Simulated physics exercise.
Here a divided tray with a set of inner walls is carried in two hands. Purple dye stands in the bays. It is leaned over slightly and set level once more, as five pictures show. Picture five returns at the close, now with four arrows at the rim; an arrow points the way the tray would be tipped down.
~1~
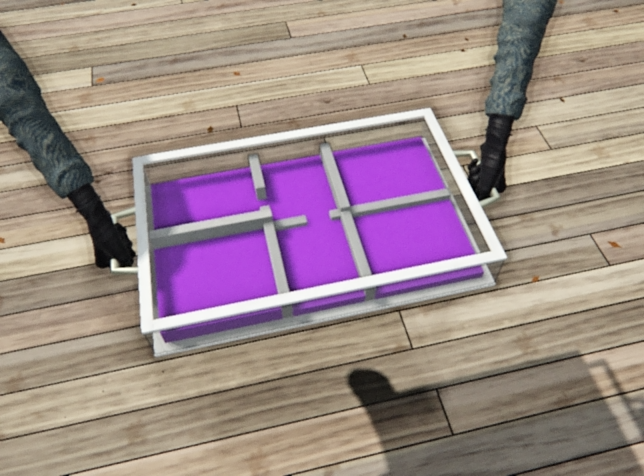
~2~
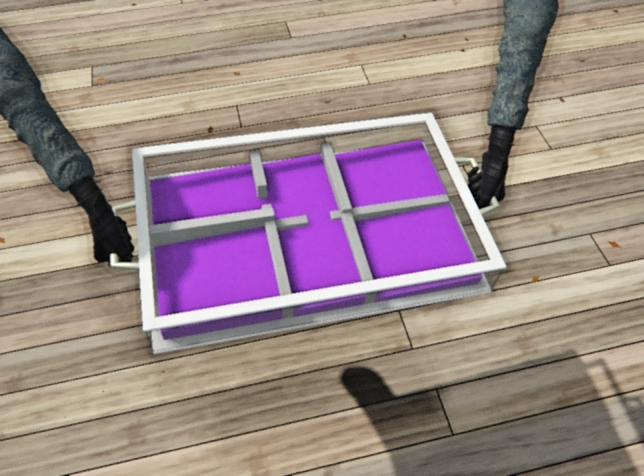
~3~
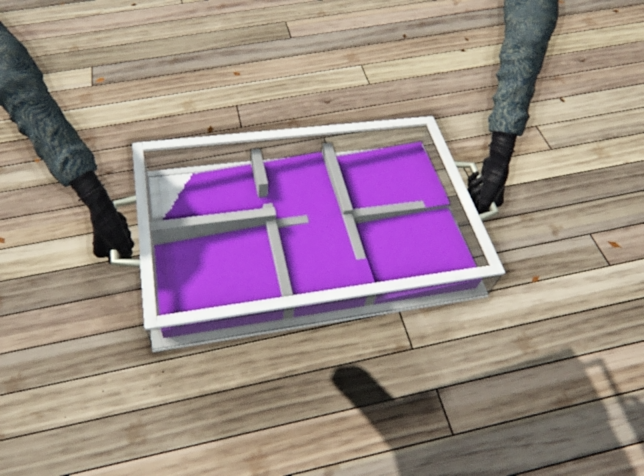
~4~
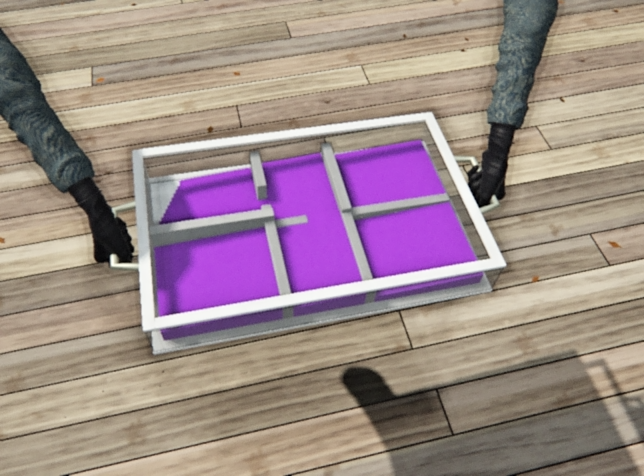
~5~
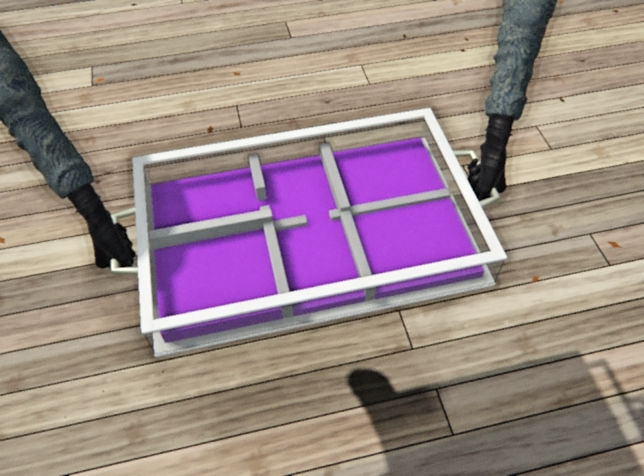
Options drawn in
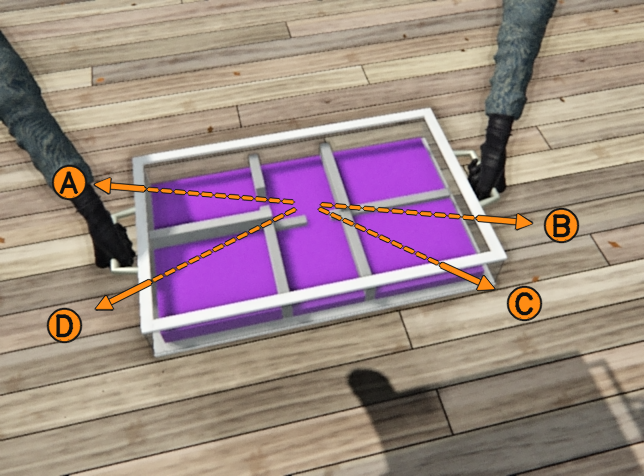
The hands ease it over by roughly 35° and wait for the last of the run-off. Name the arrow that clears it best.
Take C.
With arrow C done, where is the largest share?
It is the front right one.
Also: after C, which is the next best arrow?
That would be B.
On the marked copy, A ends at (100, 185); B ends at (526, 222); C ends at (488, 286); D ends at (101, 306).
Choosing A, about 31 % stays in the tray, the largest part in the back left bay.
Choosing B, about 22 % stays in the tray, the largest part in the front right bay.
Choosing C, about 16 % stays in the tray, the largest part in the front right bay.
Choosing D, about 31 % stays in the tray, the largest part in the front left bay.
